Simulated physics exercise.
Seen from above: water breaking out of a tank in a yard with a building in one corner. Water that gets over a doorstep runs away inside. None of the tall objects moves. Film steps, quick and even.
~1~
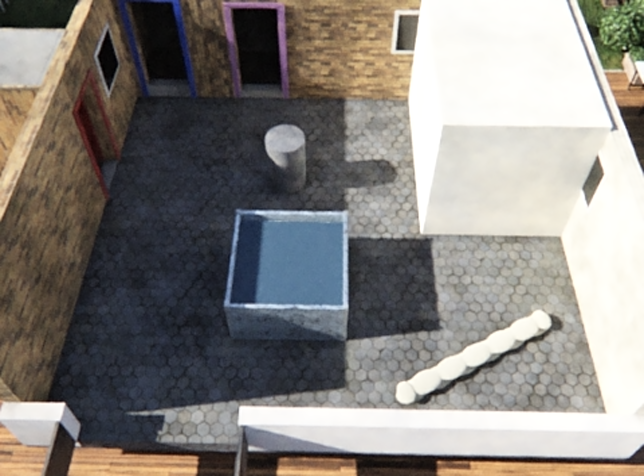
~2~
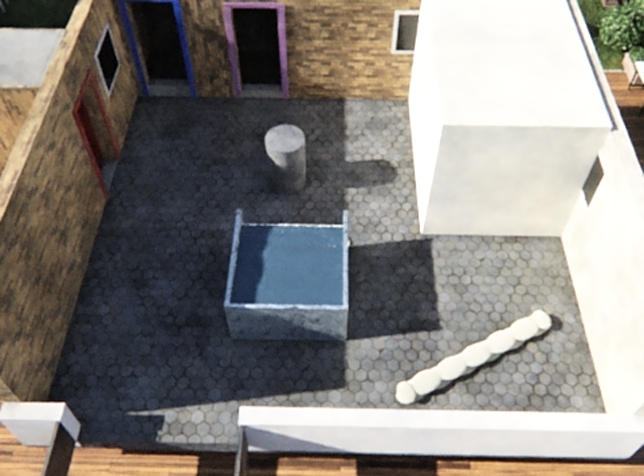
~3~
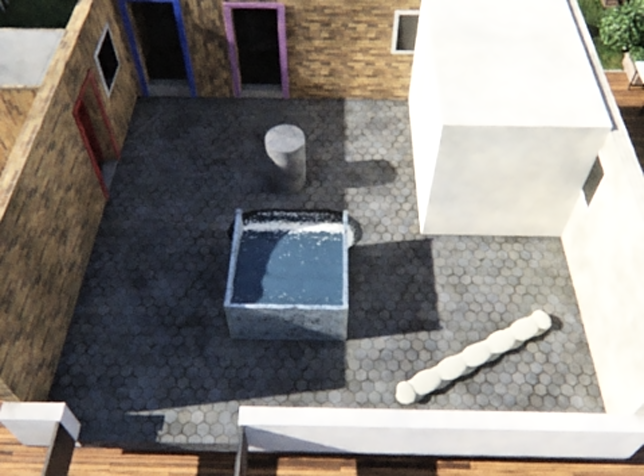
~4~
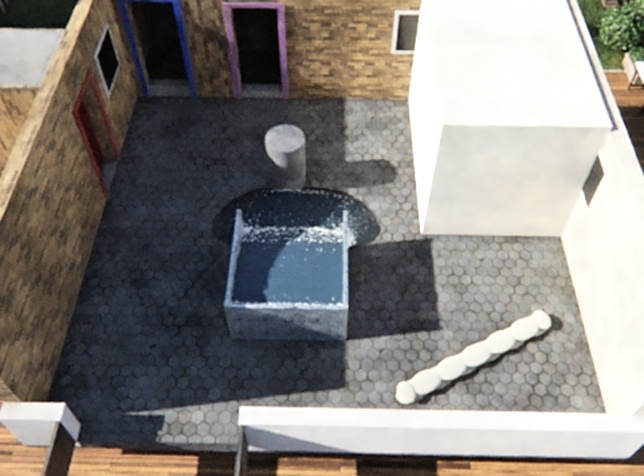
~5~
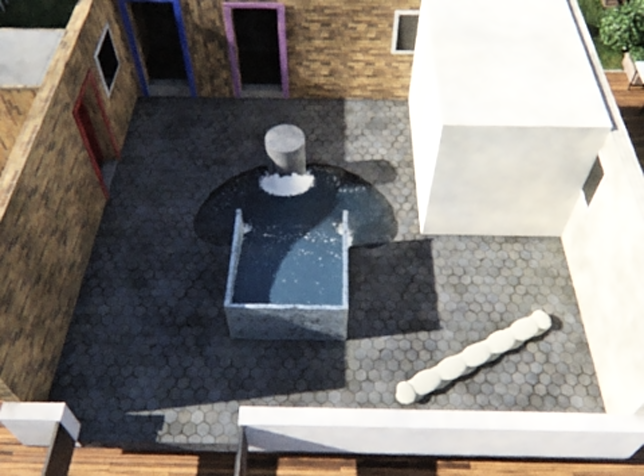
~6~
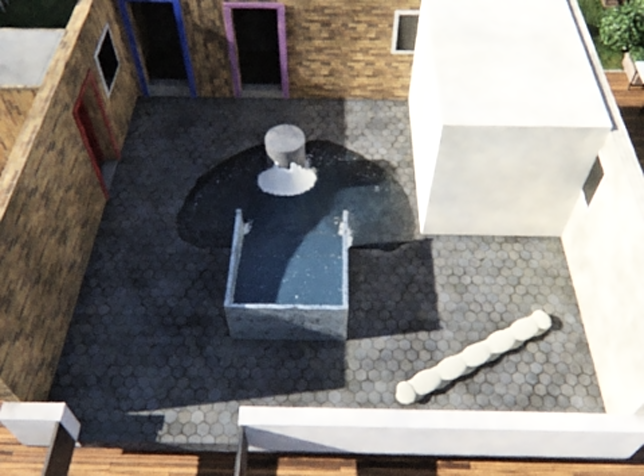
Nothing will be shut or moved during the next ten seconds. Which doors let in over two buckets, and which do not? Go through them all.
Red door - over two buckets, blue door - not over two, purple door - not over two.
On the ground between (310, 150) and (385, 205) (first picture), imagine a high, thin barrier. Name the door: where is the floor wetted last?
My answer: The red-painted one.
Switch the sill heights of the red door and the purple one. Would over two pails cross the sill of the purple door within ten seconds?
Record - purple: Spills past the limit.
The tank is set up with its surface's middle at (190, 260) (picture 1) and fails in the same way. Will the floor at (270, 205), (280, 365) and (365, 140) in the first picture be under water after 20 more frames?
Result: Inundated; spared; inundated.
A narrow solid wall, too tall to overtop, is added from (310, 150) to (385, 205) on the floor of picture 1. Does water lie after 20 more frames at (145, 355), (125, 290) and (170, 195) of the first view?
The first spot is untouched, the second untouched, the third swamped.
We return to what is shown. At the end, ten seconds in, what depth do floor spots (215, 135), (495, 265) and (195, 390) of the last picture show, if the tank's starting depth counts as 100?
Estimate: 6, 0, 4 %.
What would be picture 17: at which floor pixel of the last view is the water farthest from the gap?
Somewhere near (137, 99).
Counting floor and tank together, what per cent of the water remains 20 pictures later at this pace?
Near 98 in a hundred.
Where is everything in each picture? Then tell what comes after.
In the first frame, still water in the open tank at (289, 260).
In the second frame, water pours out on the open tank's far side and has run to (349, 245).
In the third frame, the front is at (356, 229), out from the gap on the open tank's far side.
In the fourth frame, water pours out on the open tank's far side and has run to (365, 211).
In the fifth frame, water pours out on the open tank's far side and has run to (339, 171).
In the sixth frame, the front is at (328, 145), out from the gap on the open tank's far side.
A moment on, water covers 35 % of the floor; the red door not reached, the blue door not reached, the purple door wet at the sill, nothing in.
Next, water covers 40 % of the floor; the red door wet at the sill, nothing in, the blue door wet at the sill, nothing in, the purple door wet at the sill, nothing in.
Then, water covers 45 % of the floor; the red door over two buckets in, the blue door under two buckets in, the purple door wet at the sill, nothing in.
Later, water covers 60 % of the floor; the red door far over two buckets in, the blue door under two buckets in, the purple door wet at the sill, nothing in.
In the end, water covers 80 % of the floor; the red door far over two buckets in, the blue door under two buckets in, the purple door under two buckets in.
